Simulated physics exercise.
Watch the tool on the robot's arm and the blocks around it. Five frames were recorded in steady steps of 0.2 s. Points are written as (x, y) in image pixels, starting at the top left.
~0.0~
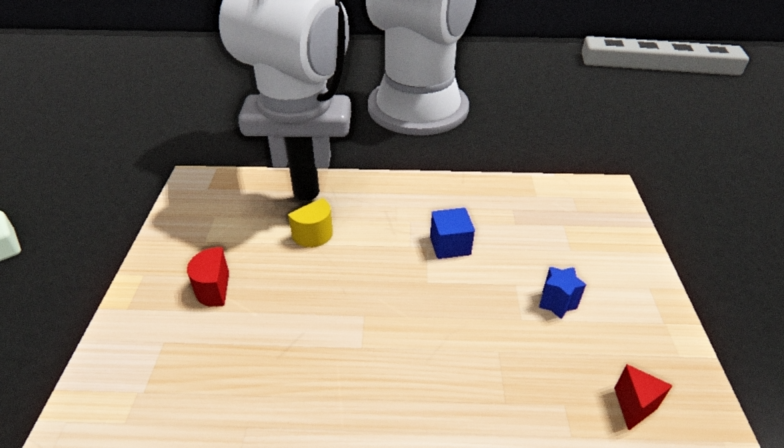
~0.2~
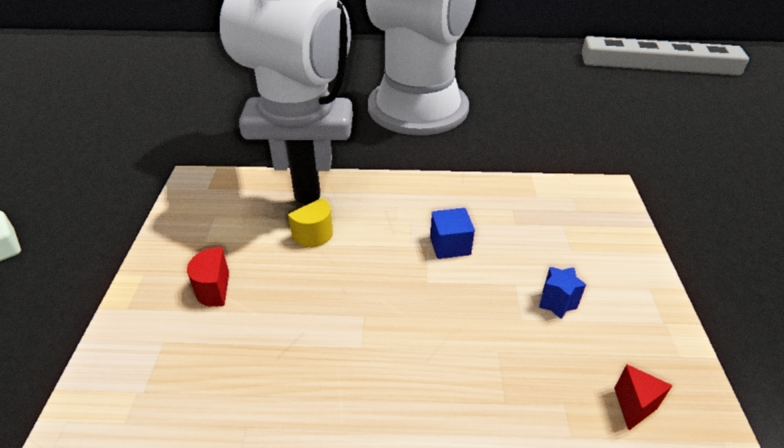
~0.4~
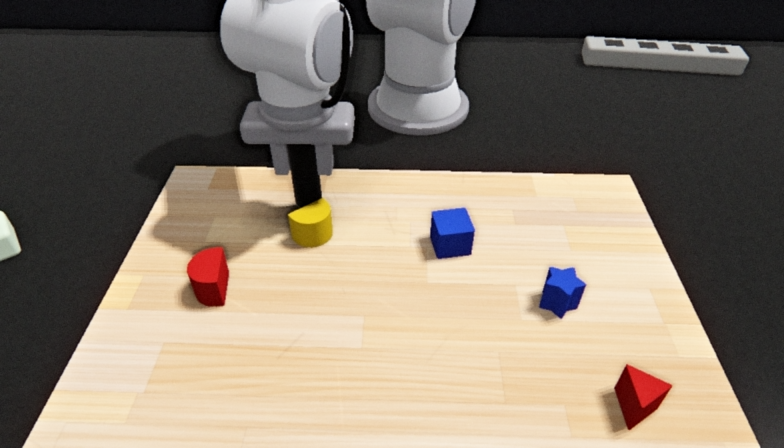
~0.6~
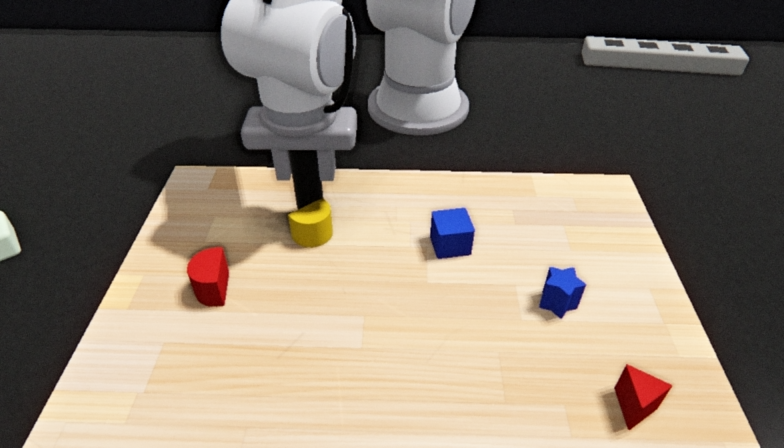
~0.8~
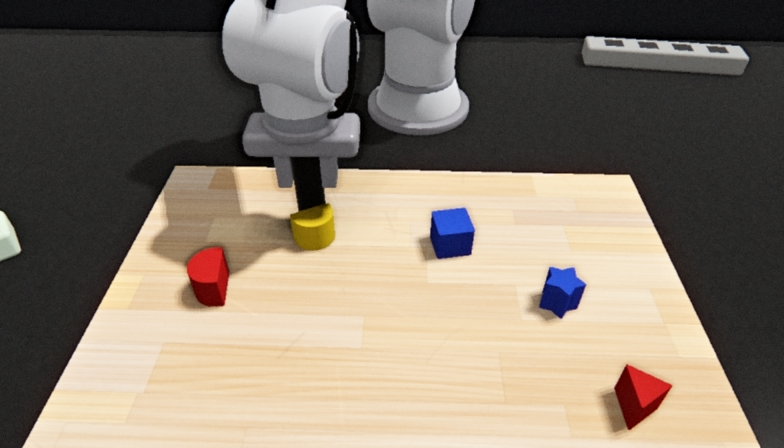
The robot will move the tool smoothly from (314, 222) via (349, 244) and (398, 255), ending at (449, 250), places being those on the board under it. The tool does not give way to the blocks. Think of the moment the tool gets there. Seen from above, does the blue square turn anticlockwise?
It seems so.
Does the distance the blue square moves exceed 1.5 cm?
Yes, it checks out.
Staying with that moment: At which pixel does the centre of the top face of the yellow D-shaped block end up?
Roughly at (319, 231).
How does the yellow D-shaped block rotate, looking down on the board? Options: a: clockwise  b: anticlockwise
I'll go with a - clockwise.
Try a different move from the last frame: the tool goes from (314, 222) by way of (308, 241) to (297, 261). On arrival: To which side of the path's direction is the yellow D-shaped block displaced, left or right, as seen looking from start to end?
That block drifts left.
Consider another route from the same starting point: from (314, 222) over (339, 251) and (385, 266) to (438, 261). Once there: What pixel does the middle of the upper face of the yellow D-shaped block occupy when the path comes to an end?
It will likely be found at (316, 243).
On the path given first. One third of the way, tool at (349, 237); yellow D-shaped block at (319, 231), turned 55° clockwise.
Two thirds of the way, tool at (399, 247); yellow D-shaped block at (319, 231), turned 55° clockwise.
At the end, tool at (450, 243); yellow D-shaped block at (319, 231), turned 55° clockwise; blue square at (476, 213), turned 25° anticlockwise.
